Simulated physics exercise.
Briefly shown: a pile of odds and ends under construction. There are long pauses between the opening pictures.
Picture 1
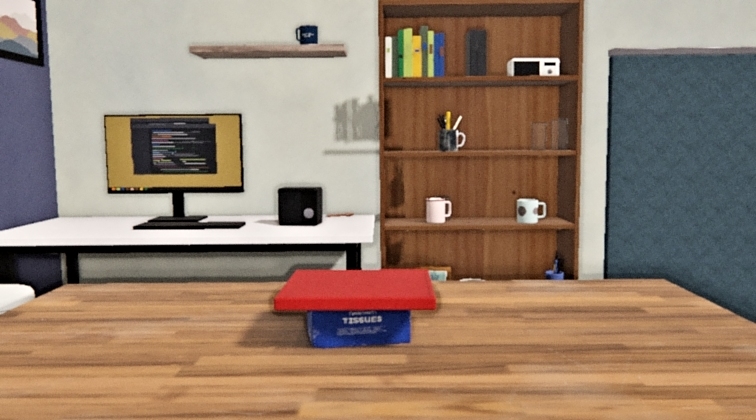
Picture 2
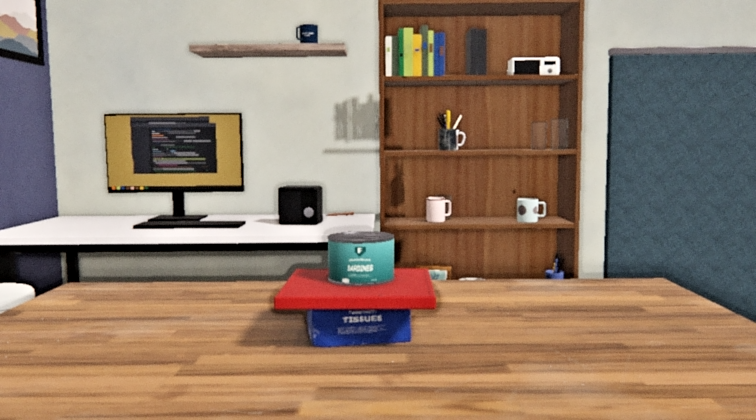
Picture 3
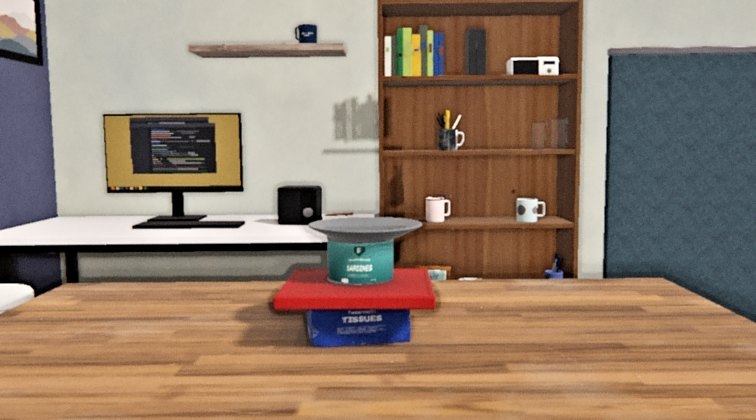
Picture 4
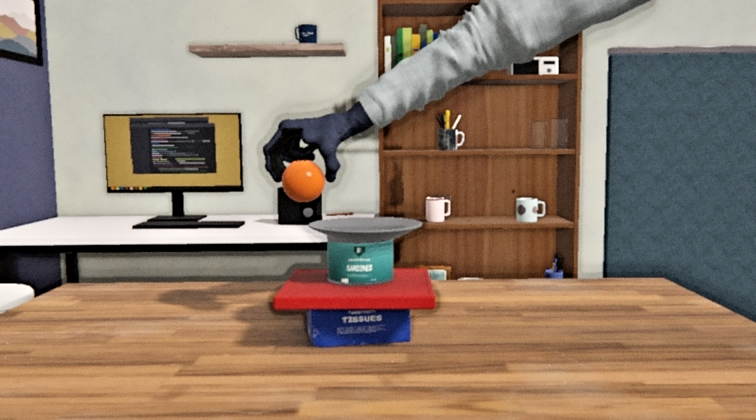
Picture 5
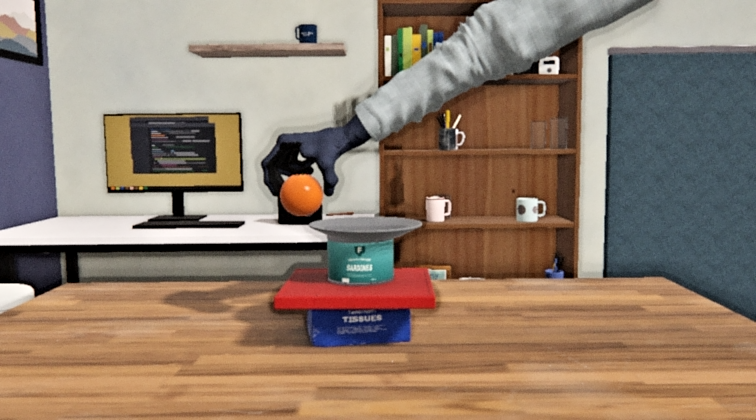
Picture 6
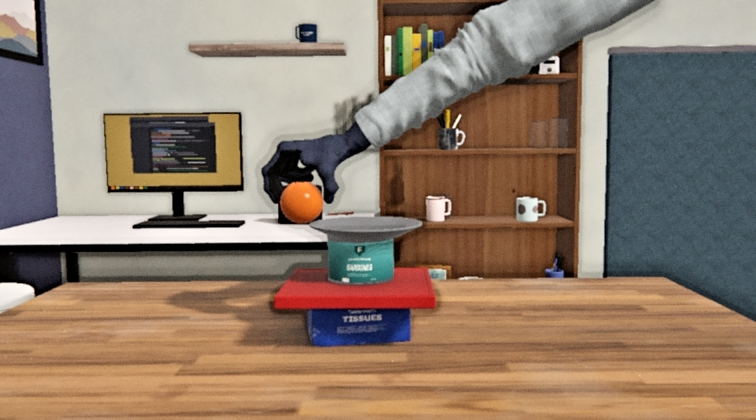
A dark-gloved hand in a grey sleeve reaches in from the upper right over a wooden table, seen from a still, level view facing a desk with a monitor and a brown bookshelf. On the table a blue tissue box carries a red slab, then a teal can and a grey plate appear in turn. The hand lowers an orange tomato slightly to the plate's left edge, still gripping it.
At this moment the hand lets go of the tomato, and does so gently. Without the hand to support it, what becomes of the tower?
Well, the stack doesn't stay in one piece.
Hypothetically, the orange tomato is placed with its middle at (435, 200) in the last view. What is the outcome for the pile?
It collapses.
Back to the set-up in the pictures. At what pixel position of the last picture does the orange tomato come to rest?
At about (215, 316).
Then, 0.40 s past the last view, orange tomato now fallen.
Then, 0.60 s past the last view, things are still on the move.
Finally, fallen, orange tomato; the other 4 still in place. Final places as the last picture's camera would see them, orange tomato near (215, 316). The pile comes apart.
